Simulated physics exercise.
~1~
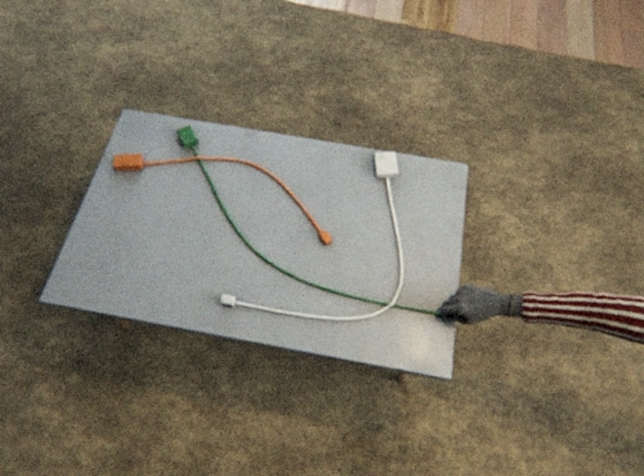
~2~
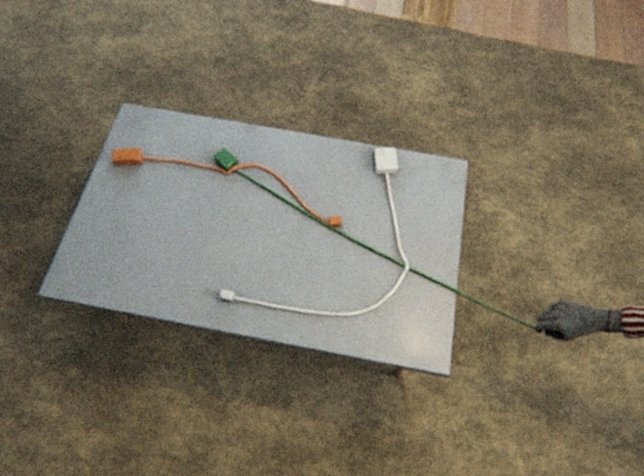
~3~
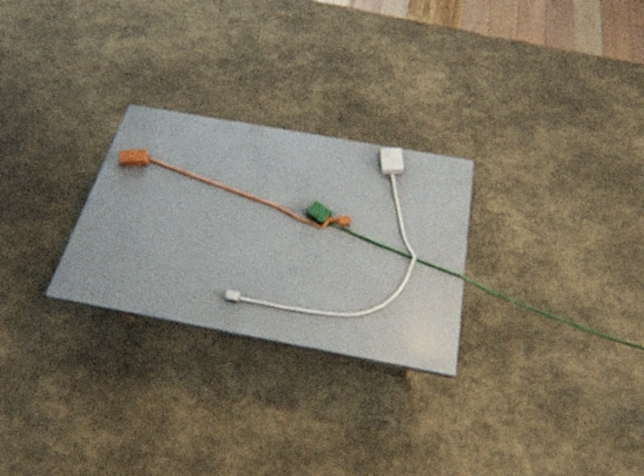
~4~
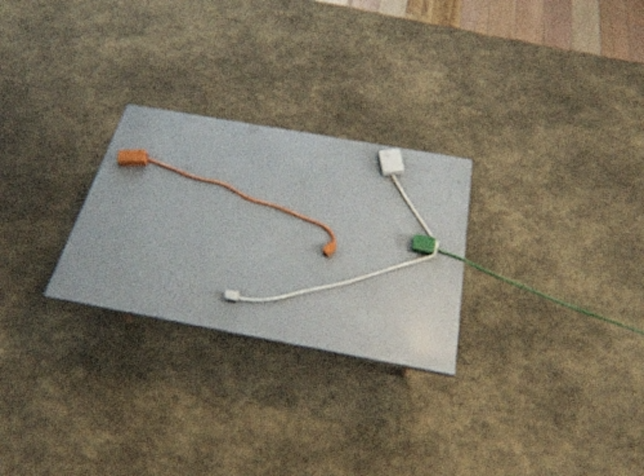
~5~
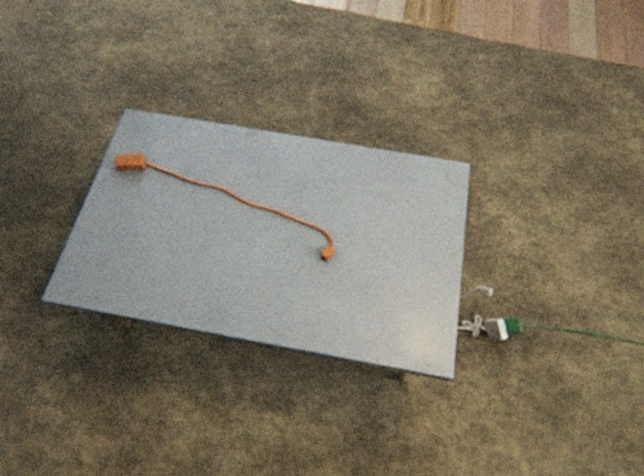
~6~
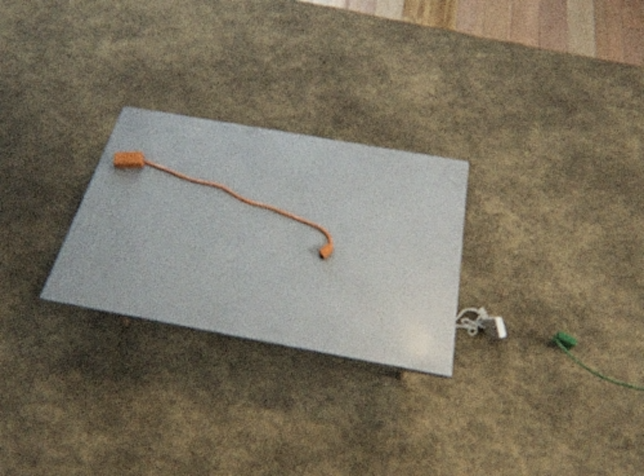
Green lead pulled rightwards by a gloved hand, dragging the white lead off the table with it, the orange lead remaining on top.
